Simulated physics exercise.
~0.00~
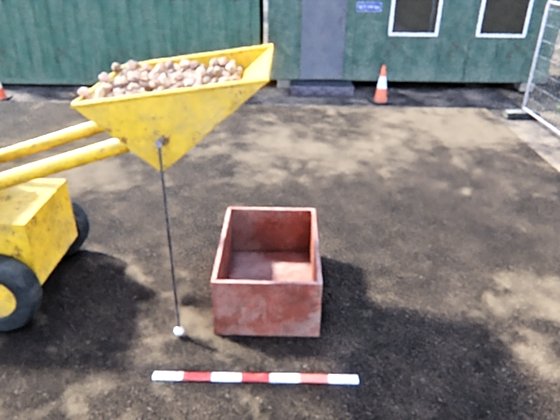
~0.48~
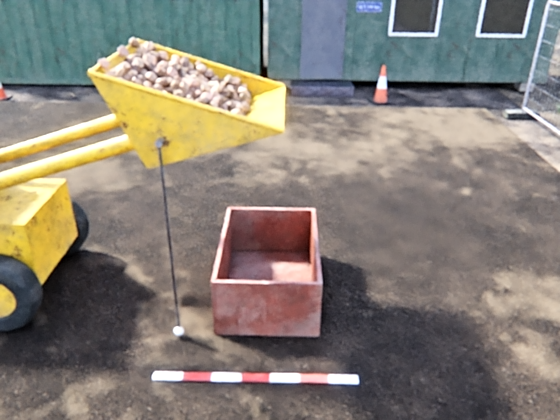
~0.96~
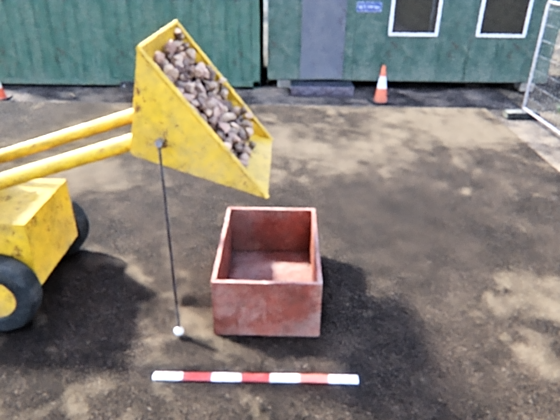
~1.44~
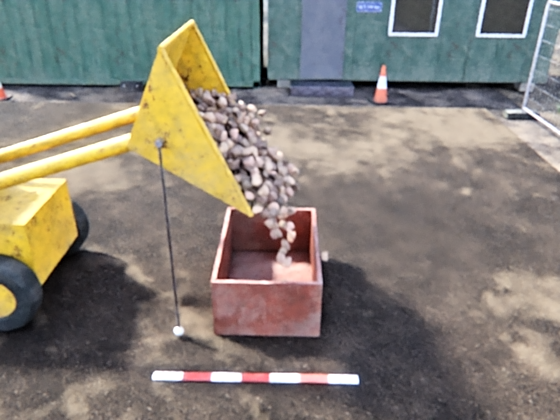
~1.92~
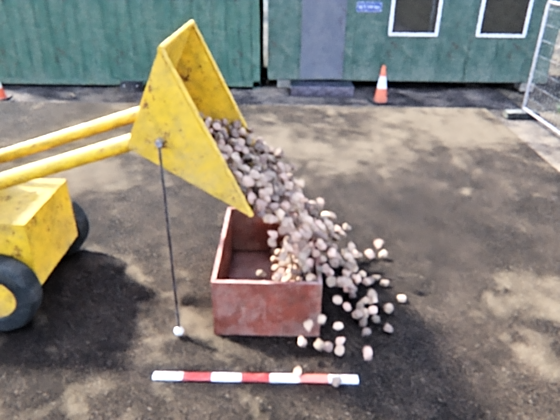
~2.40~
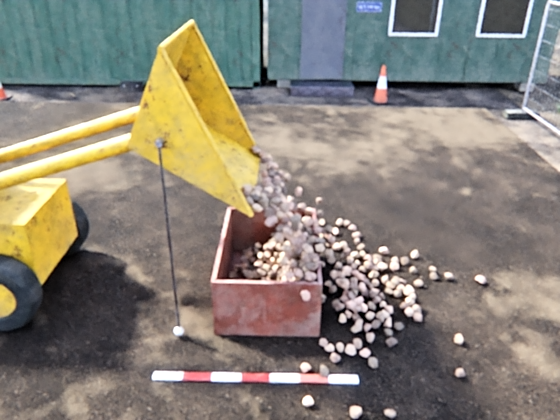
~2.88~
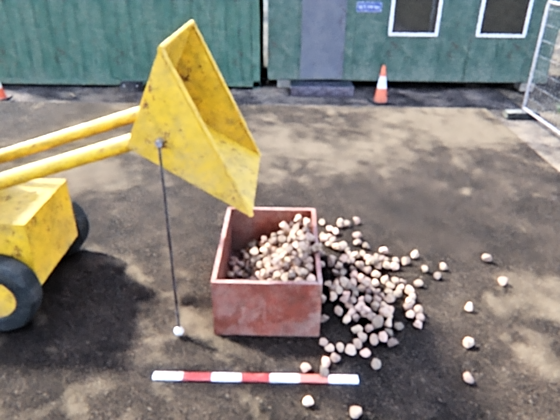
A yellow loader bucket heaped with brownish stones is held out on two arms at the left of a sunlit, dark paved yard, seen from slightly above. A reddish open bin stands below to its right, with a red and white banded bar in front and a green wall, a door and an orange cone behind. The bucket tips steeply to the right and stays tilted. Stones slide over its lip, first into the bin, then also past its right side, scattering across the ground. Finally the bucket is empty, most stones lie in the bin, and the rest are spread beside it.
